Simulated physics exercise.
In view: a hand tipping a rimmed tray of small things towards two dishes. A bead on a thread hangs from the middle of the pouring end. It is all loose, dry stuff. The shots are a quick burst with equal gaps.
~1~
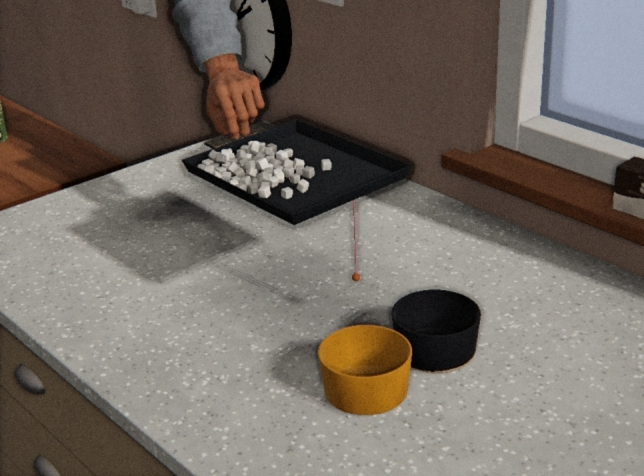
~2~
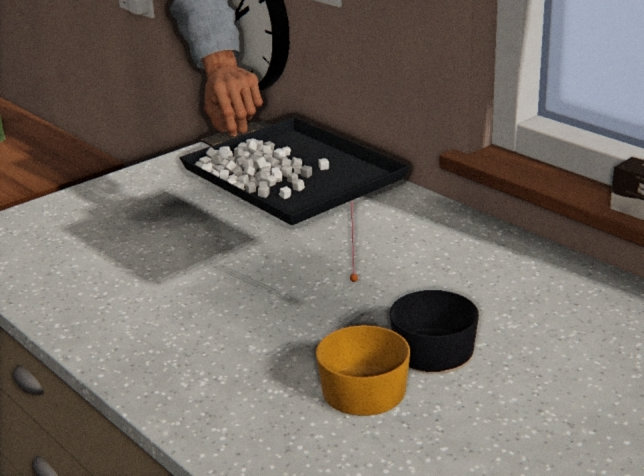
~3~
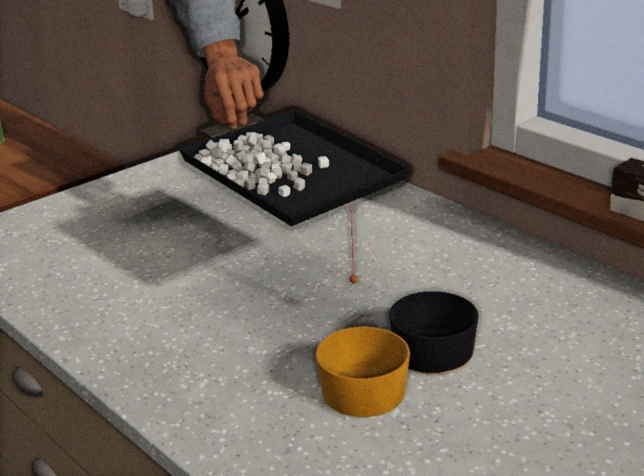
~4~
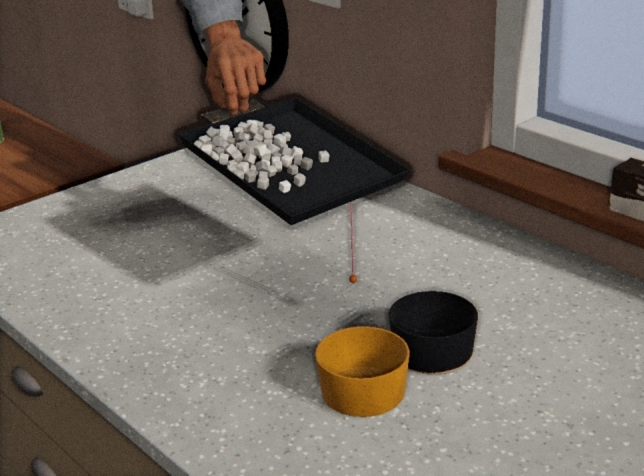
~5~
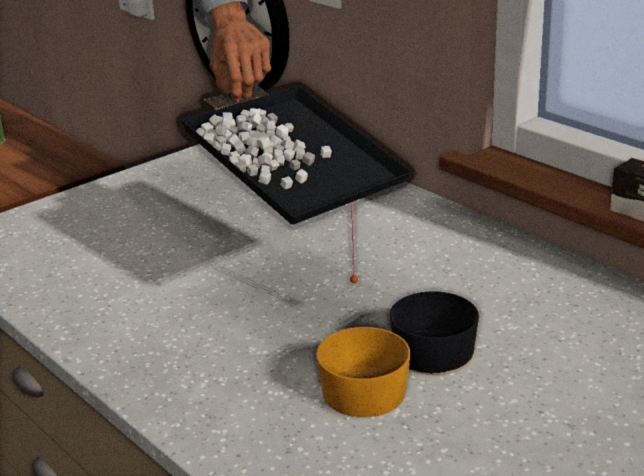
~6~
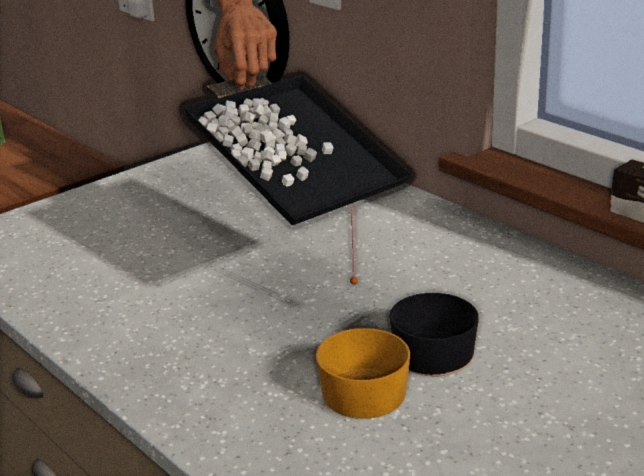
A hand gradually raising the back of a black tray of white cubes above a speckled counter with yellow and black dishes.
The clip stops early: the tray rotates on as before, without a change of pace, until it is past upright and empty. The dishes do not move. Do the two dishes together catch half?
Caught overall: Only the smaller part.
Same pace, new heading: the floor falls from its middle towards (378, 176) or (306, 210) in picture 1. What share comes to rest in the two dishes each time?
Roughly 0 per cent, and 0 per cent.
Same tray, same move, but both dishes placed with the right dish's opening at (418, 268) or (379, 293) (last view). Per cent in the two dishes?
Roughly 40 per cent, and 40 per cent.
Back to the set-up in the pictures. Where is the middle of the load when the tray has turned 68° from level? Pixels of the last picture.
At about (354, 195).
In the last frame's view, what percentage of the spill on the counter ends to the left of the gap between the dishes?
Some 60 per cent.
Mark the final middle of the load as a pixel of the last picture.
Roughly at (399, 345).
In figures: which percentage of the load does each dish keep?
The left dish has 10 per cent, the right dish has 10.
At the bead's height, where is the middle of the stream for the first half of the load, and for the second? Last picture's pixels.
Early half (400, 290), late half (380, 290).
Just after the last frame, tray tipped steeply; the larger part on the tray; just a few in the right dish; roughly a quarter in the air.
A moment on, tray tipped past a quarter turn; about a tenth on the tray; about a tenth in the left dish; about a tenth in the right dish; roughly half outside both; roughly a quarter in the air.
Further on, tray tipped past a quarter turn; about a tenth in the left dish; about a tenth in the right dish; the larger part outside both.
When it is over, tray tipped past a quarter turn; about a tenth in the left dish; about a tenth in the right dish; the larger part outside both.
